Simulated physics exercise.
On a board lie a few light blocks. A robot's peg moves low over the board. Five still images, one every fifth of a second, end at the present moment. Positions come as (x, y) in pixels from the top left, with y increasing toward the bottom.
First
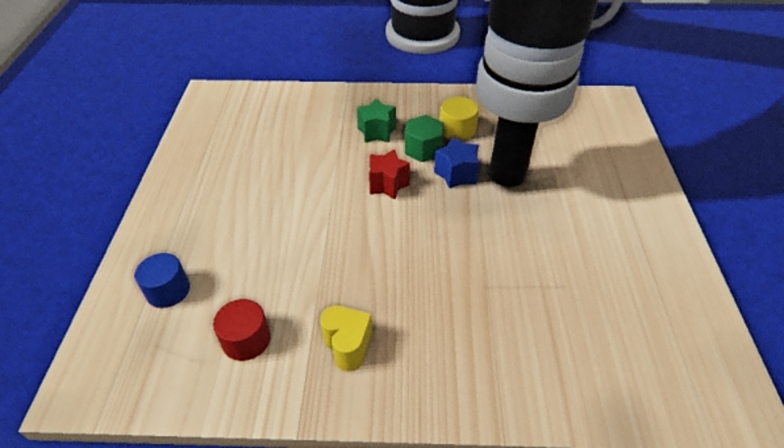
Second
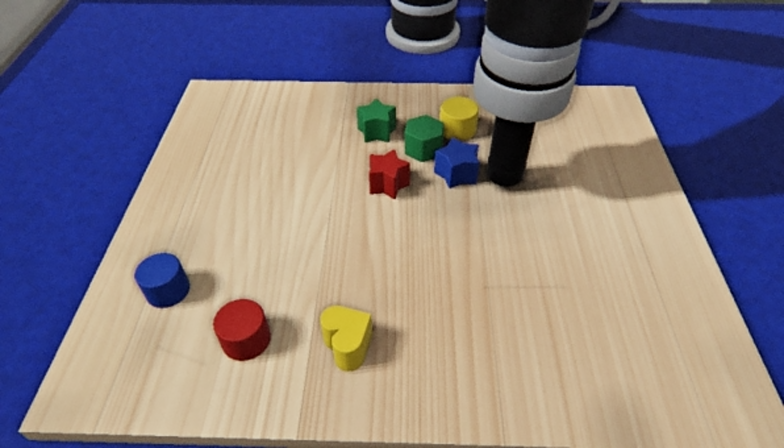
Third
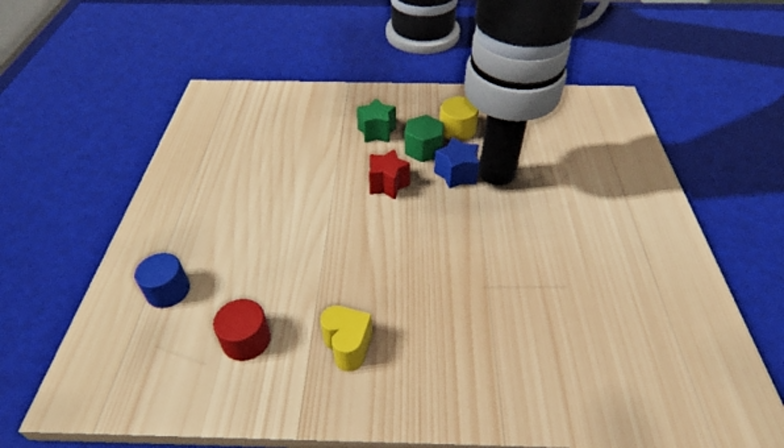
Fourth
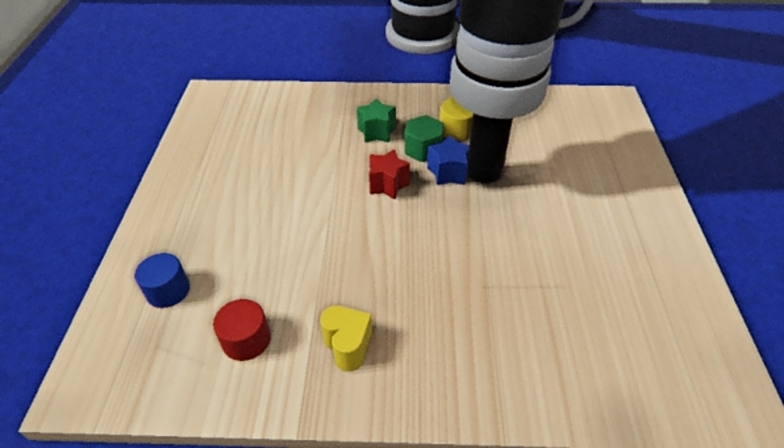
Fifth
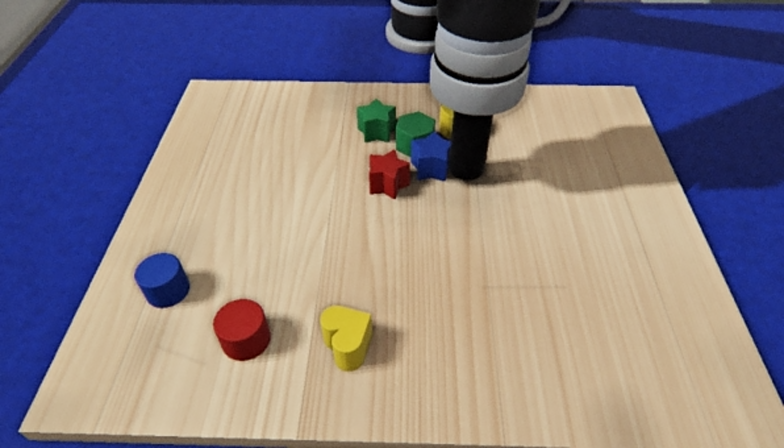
A black peg on a robot arm slides left over a wooden board and pushes the blue star a short way left, and the green six-sided block shifts slightly too, while the red and green stars stay still.
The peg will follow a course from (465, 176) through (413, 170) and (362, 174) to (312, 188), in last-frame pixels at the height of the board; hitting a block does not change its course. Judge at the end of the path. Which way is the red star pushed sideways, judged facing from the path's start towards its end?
Facing from start to end, it shifts left.
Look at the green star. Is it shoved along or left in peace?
It gets displaced.
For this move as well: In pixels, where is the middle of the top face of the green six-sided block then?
It sits at (382, 108).
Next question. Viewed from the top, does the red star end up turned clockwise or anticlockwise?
Spin direction: Counter-clockwise.
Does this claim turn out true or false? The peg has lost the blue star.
True.
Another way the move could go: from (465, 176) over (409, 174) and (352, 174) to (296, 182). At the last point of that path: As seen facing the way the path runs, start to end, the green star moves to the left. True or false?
False.
What follows on the original path. One third of the way, peg at (413, 163); green star at (358, 97), turned 20° clockwise; red star at (384, 163), turned 15° anticlockwise; green six-sided block at (385, 110), turned 20° clockwise; blue star at (383, 132), turned 30° clockwise.
Two thirds of the way, peg at (361, 167); green star at (356, 95), turned 20° clockwise; red star at (359, 174), turned 55° anticlockwise; green six-sided block at (382, 108), turned 25° clockwise; blue star at (359, 126), turned 70° clockwise.
At the end, peg at (311, 181); green star at (356, 95), turned 20° clockwise; red star at (352, 178), turned 90° anticlockwise; green six-sided block at (382, 108), turned 25° clockwise; blue star at (359, 126), turned 70° clockwise.
